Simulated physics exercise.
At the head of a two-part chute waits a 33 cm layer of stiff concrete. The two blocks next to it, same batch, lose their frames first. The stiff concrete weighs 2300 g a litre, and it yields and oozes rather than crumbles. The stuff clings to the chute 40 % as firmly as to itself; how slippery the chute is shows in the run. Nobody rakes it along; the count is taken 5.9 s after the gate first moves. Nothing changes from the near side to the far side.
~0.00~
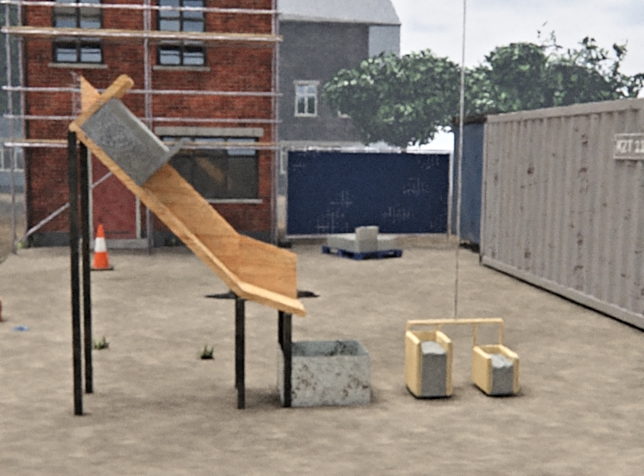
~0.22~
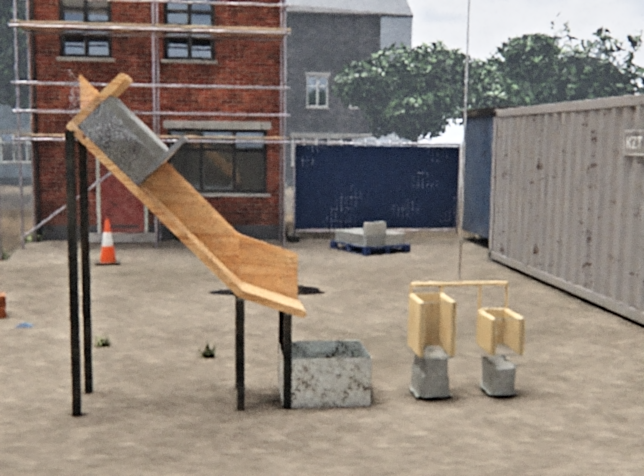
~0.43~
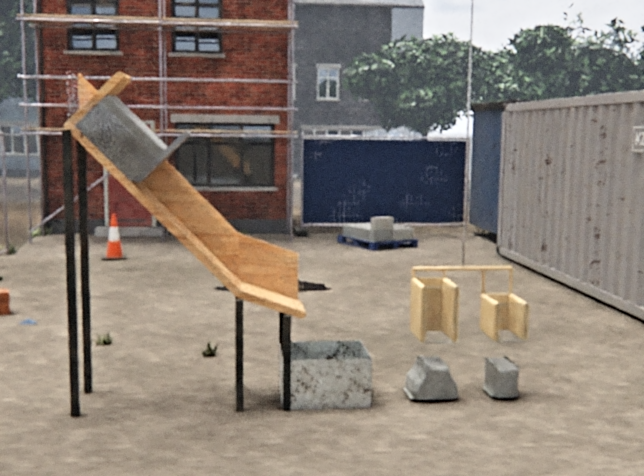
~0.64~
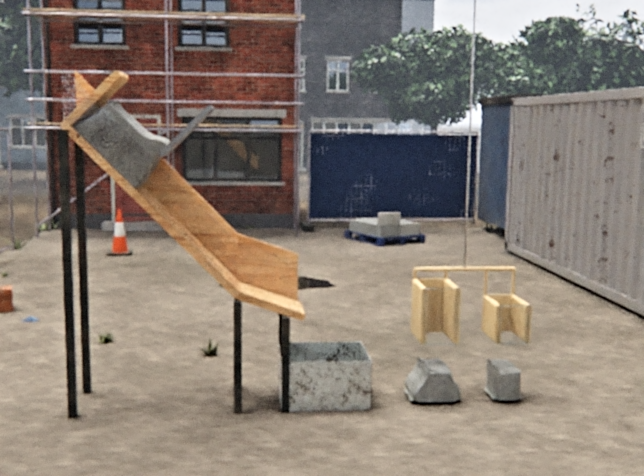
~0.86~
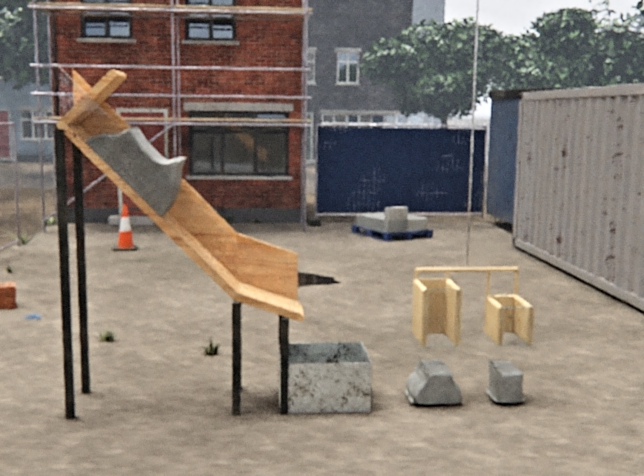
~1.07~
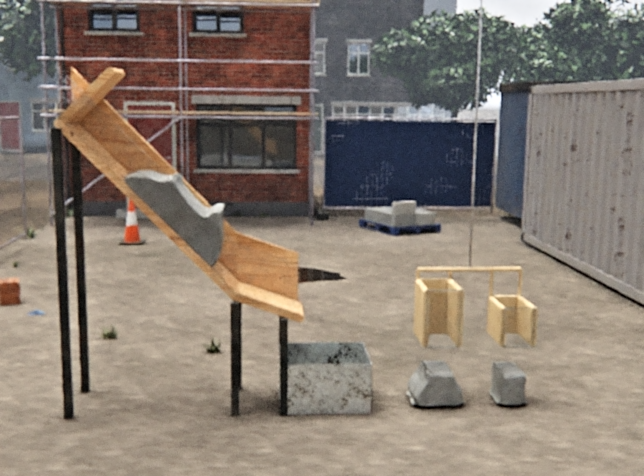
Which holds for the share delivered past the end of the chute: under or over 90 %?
The share delivered past the end of the chute is over 90 %.
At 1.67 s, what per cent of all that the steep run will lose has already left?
Some 100 per cent.
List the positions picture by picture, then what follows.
Leading edge of the stiff concrete at (165, 149); blocks stand 37 cm, 24 cm (left to right), in the first picture.
Leading edge of the stiff concrete at (163, 148); blocks stand 34 cm, 24 cm (left to right), in the second picture.
Leading edge of the stiff concrete at (161, 148); blocks stand 26 cm, 24 cm (left to right), in the third picture.
Leading edge of the stiff concrete at (164, 145); blocks stand 26 cm, 23 cm (left to right), in the fourth picture.
Leading edge of the stiff concrete at (179, 161); blocks stand 26 cm, 23 cm (left to right), in the fifth picture.
Leading edge of the stiff concrete at (220, 237); blocks stand 26 cm, 23 cm (left to right), in the sixth picture.
After 1.67 s, none is on the steep run, 25 % on the flatter one and 75 % past the end.
After 2.38 s, none is on the steep run, none on the flatter one and 100 % past the end.
After 3.10 s, none is on the steep run, none on the flatter one and 100 % past the end.
After 3.81 s, none is on the steep run, none on the flatter one and 100 % past the end.
After 6.25 s, at the end, none is on the steep run, none on the flatter one and 100 % past the end.
